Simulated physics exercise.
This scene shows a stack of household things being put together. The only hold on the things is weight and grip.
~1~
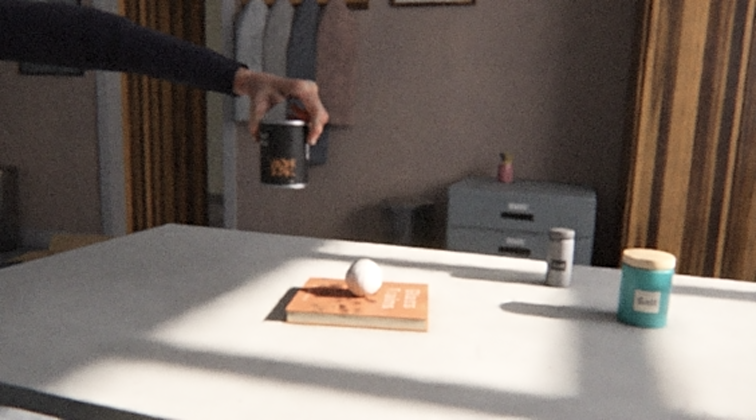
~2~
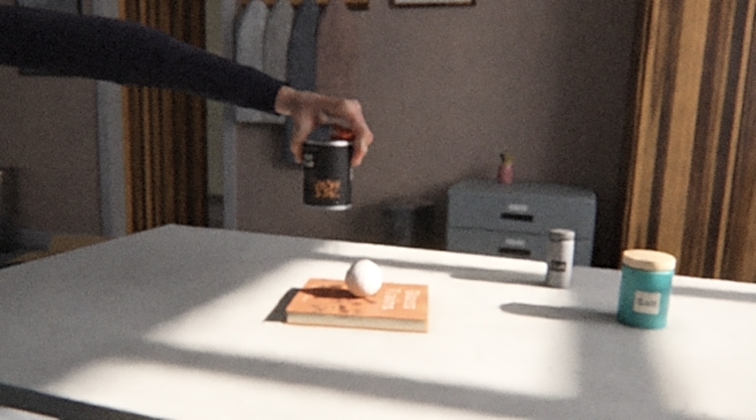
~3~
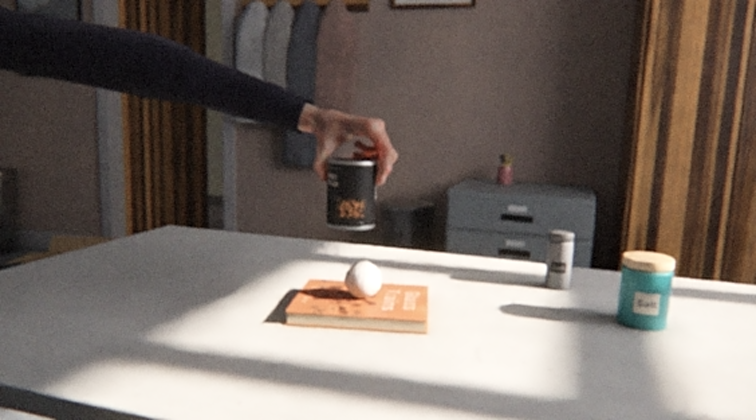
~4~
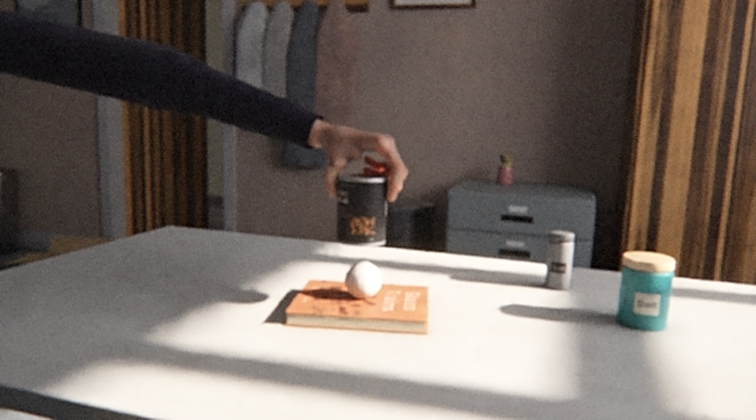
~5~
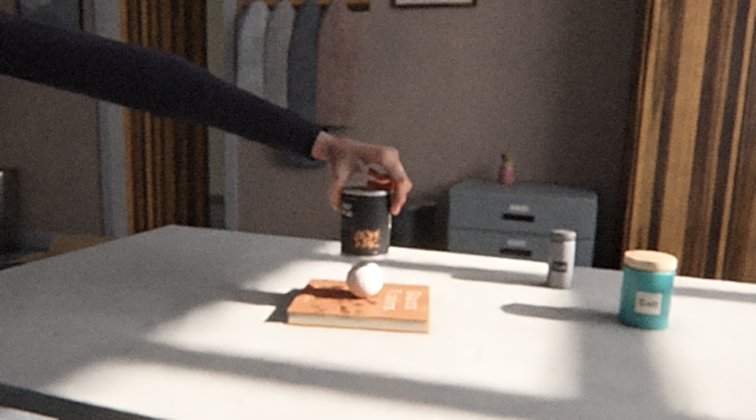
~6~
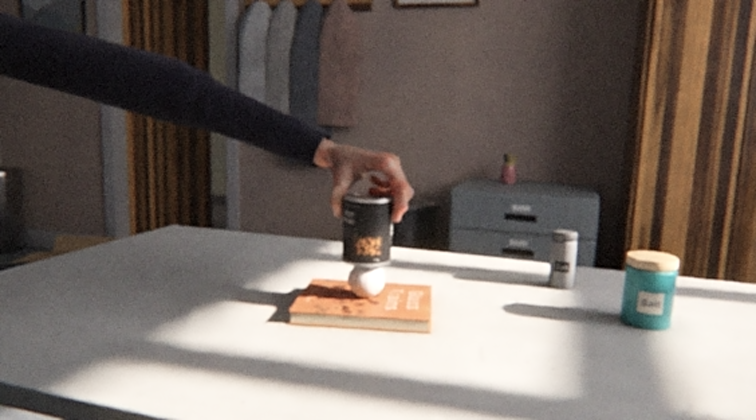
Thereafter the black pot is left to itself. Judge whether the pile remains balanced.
I expect the stack will not stand.
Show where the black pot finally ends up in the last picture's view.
Close to pixel (246, 268).
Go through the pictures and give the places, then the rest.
The first picture shows still above its spot; black pot (284, 153); orange book (363, 302).
The second picture shows still above its spot; black pot (328, 173); grey shaker (559, 258).
The third picture shows still above its spot; black pot (351, 192); orange book (362, 304).
The fourth picture shows still above its spot; black pot (362, 209); grey shaker (559, 260).
The fifth picture shows still above its spot; black pot (366, 222); orange book (364, 303).
The sixth picture shows set down, still held; black pot (367, 229); grey shaker (563, 259).
Then, 0.80 s on from there, black pot now fallen.
Then, 1.00 s on from there, things are still on the move.
In the end, fallen, black pot; the other 4 unmoved. At the end, from the last picture's camera, black pot near (246, 268). The pile loses its balance.
